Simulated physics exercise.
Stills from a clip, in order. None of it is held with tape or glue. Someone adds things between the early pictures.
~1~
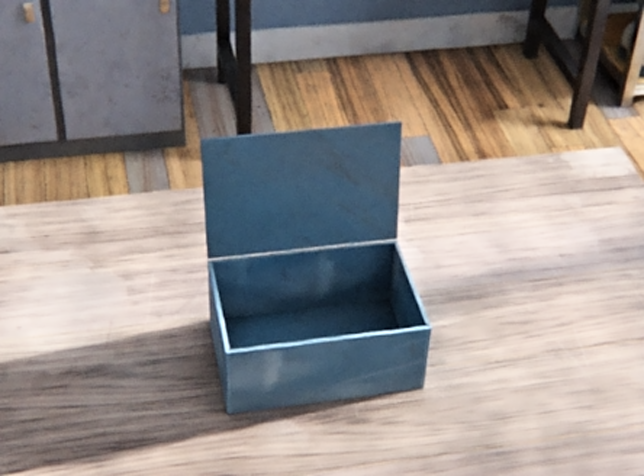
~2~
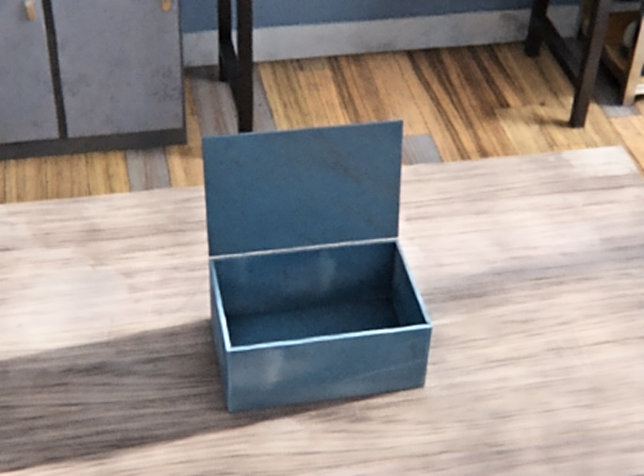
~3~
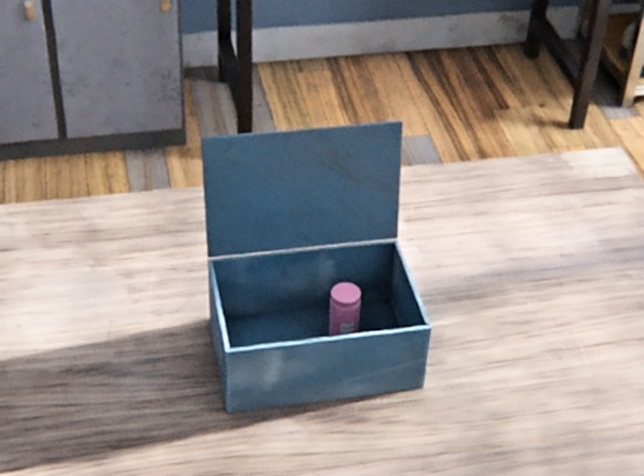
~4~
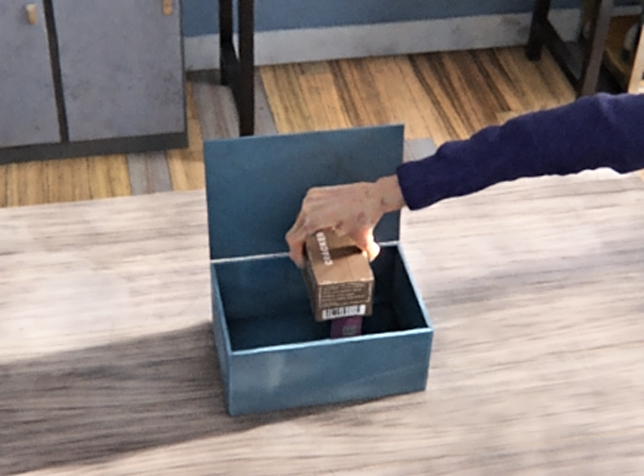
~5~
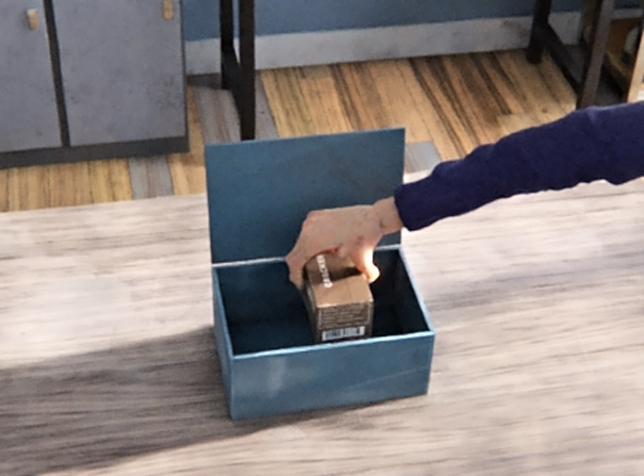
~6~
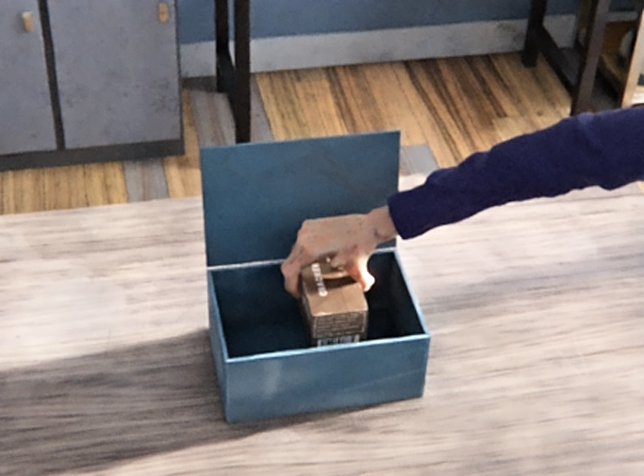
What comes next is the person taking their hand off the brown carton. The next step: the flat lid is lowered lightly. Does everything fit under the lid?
Lid seats.
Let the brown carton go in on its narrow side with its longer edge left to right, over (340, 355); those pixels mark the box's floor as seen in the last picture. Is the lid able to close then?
Then the lid comes down fully.
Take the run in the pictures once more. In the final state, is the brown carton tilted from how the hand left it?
Observation: It tilts over.
Then, 0.40 s past the last view, brown carton on its side near (306, 339).
Then, 1.40 s past the last view, lid 70° above the rim; brown carton on its side near (305, 341).
Then, 1.80 s past the last view, lid 43° above the rim; brown carton on its side near (305, 341).
Then, 2.20 s past the last view, lid 11° above the rim; brown carton on its side near (305, 341).
Finally, lid shut; down or leaning hard in the box, brown carton; pink shaker still in place. Final places as the last picture's camera would see them, brown carton near (305, 341).
